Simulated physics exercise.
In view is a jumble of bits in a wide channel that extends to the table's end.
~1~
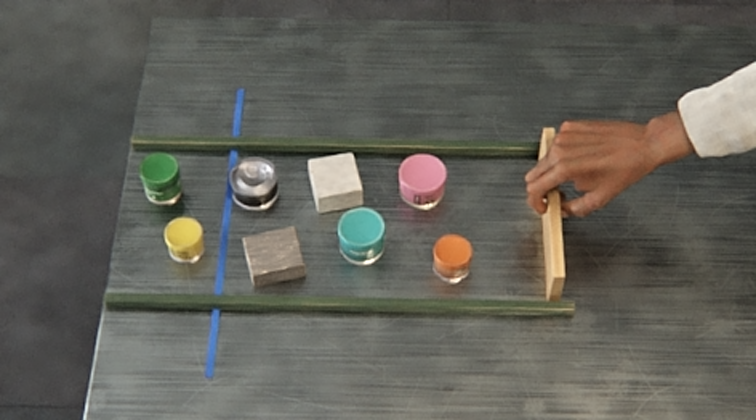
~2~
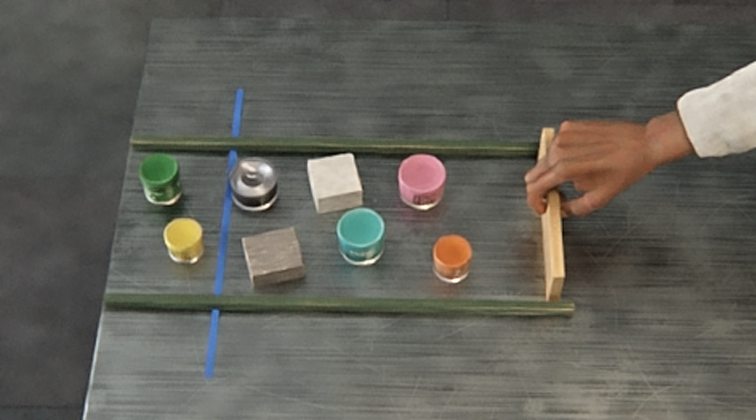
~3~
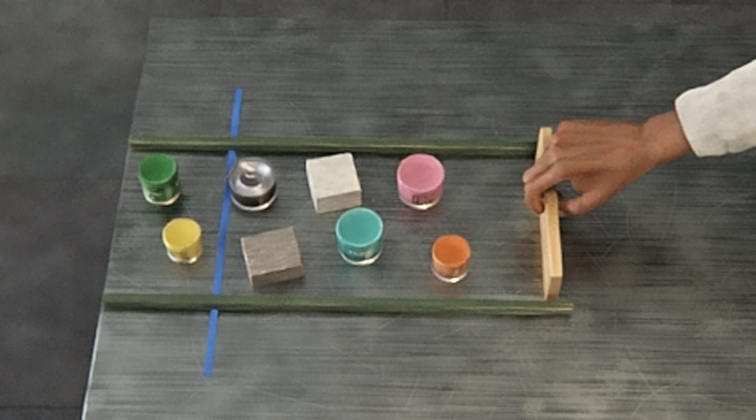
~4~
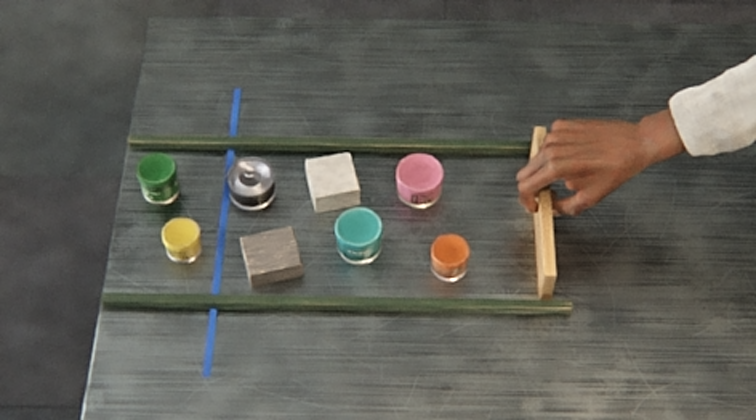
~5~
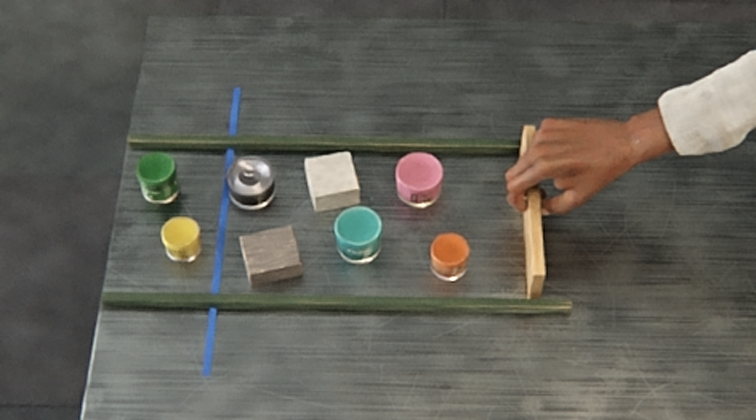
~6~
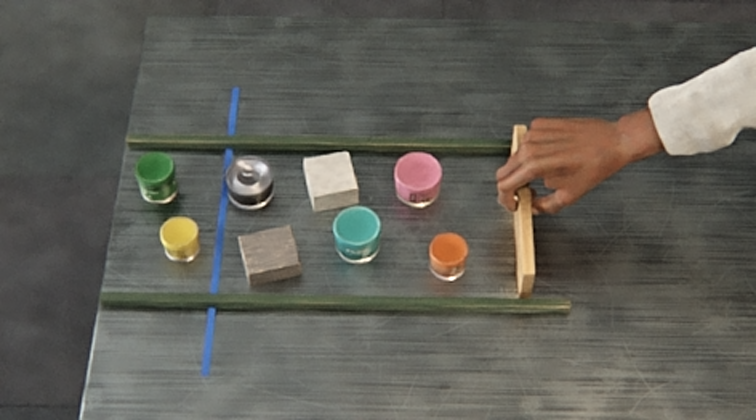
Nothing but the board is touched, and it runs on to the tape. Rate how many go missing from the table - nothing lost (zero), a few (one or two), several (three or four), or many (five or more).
A few, one or two.
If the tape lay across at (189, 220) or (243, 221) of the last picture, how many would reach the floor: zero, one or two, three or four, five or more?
The falls would be three or four; one to two.
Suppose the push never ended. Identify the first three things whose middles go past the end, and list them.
Sequence: Green tin, black pot, yellow pot.
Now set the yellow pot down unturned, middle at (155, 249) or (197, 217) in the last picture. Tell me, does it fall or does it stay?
The yellow pot stays in place, then stays in place.
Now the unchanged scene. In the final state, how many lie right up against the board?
The number is 3.
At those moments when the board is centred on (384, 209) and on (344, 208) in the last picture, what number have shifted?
First 4 and then 5.
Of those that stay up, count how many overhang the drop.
Counting them gives 1.
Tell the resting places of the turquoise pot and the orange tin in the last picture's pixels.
One is at about (197, 218), the other at about (197, 261).
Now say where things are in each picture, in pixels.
In the first frame, green tin (161, 178); yellow pot (185, 240); black pot (254, 183); board (551, 213); tape (226, 222).
In the second frame, yellow pot (185, 240); board (551, 213).
In the third frame, black pot (253, 184); grey block (273, 257).
In the fourth frame, green tin (159, 179); white block (333, 182).
In the fifth frame, yellow pot (182, 239); pink pot (419, 180).
In the sixth frame, green tin (157, 178); yellow pot (181, 239); black pot (250, 182); board (523, 211); tape (222, 221).
Early on, none off yet; green tin at rest near (157, 178); yellow pot at rest near (181, 239); black pot at rest near (250, 182).
A while later, none off yet; green tin at rest near (157, 178); yellow pot at rest near (181, 239); black pot travelled about its own width near (200, 183).
Finally, the number that fall off is one or two; lost, black pot and green tin.
